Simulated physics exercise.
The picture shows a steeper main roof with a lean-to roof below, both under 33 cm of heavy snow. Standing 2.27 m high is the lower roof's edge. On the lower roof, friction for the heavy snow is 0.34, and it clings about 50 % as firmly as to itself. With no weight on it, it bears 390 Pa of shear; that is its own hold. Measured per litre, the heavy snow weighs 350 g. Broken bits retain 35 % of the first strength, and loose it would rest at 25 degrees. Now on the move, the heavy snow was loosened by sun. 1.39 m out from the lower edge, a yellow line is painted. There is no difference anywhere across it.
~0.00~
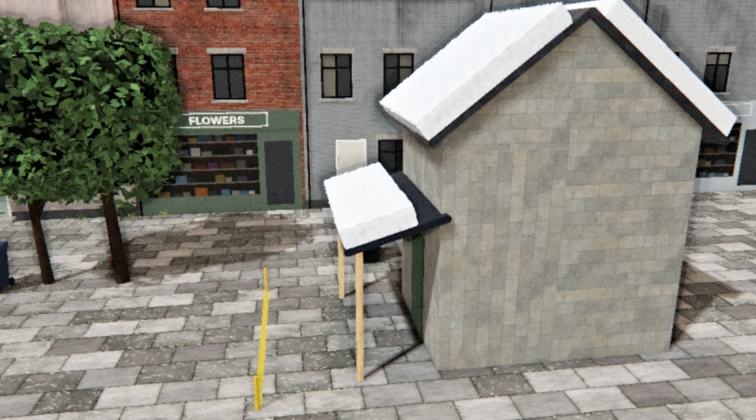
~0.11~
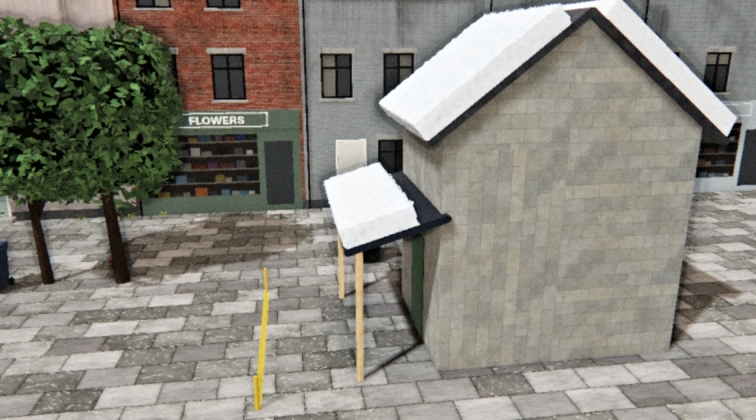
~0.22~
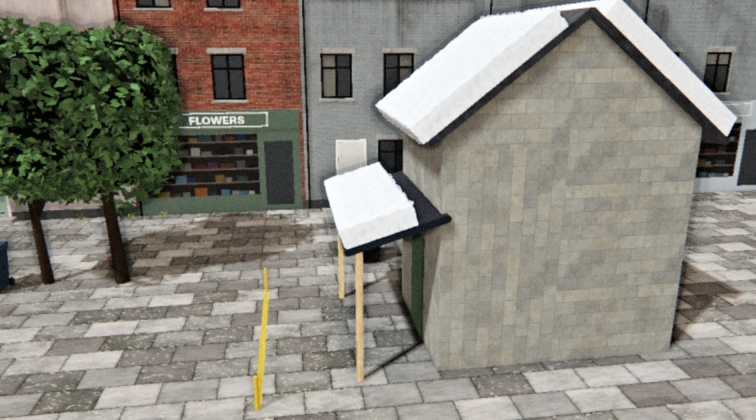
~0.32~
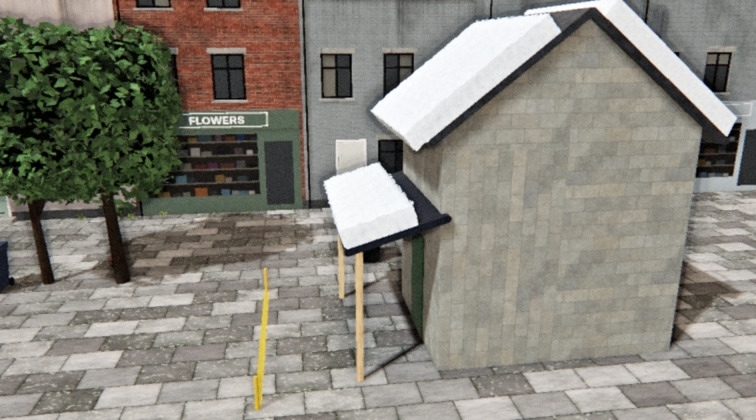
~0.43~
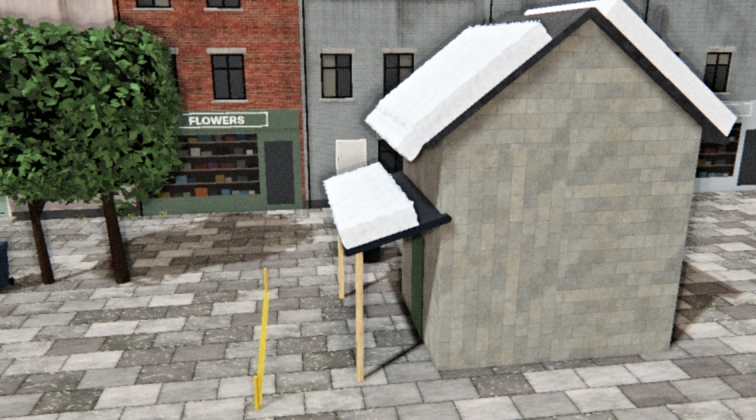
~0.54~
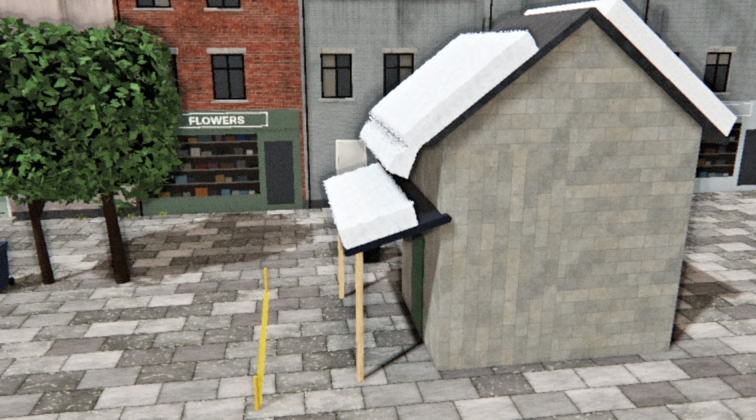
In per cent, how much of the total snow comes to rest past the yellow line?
Roughly 56 per cent.
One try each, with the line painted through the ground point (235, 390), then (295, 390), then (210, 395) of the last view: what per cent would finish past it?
50 %, 65 %, 40 %.
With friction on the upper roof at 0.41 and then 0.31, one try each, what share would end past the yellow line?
In turn about 55 %, 55 %.
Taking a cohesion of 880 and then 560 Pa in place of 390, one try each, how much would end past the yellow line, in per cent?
The two runs give near 55 % and near 55 % respectively.
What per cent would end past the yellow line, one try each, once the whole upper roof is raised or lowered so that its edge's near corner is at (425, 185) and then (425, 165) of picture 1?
The first try gives about 60 % and the second about 60 %.
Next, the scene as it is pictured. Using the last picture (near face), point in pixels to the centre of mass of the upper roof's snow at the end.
Close to (166, 378) in the last picture.
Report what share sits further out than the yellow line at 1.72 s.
Around 45 percent of it.
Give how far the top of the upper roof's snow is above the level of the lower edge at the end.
Height above lower edge: Approx. 0.7 m.
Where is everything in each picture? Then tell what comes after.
In the first picture, leading edge of the heavy snow at (427, 120).
In the second picture, leading edge of the heavy snow at (426, 121), its middle shifted 2.6 cm.
In the third picture, leading edge of the heavy snow at (422, 125), its middle shifted 10 cm, 4 % of it past the upper edge, in one piece.
In the fourth picture, leading edge of the heavy snow at (415, 126), its middle shifted 23 cm, 9 % of it past the upper edge, in one piece.
In the fifth picture, leading edge of the heavy snow at (406, 143), its middle shifted 40 cm, 15 % of it past the upper edge, cracking.
In the sixth picture, leading edge of the heavy snow at (396, 160), its middle shifted 63 cm, 24 % of it past the upper edge, cracking.
After 1.08 s, none is below the lower edge and 0 % is past the line.
After 1.72 s, 75 % is below the lower edge and 45 % is past the line.
After 2.36 s, 76 % is below the lower edge and 56 % is past the line.
After 3.00 s, 76 % is below the lower edge and 56 % is past the line.
After 3.10 s, at the end, 76 % is below the lower edge and 56 % is past the line.
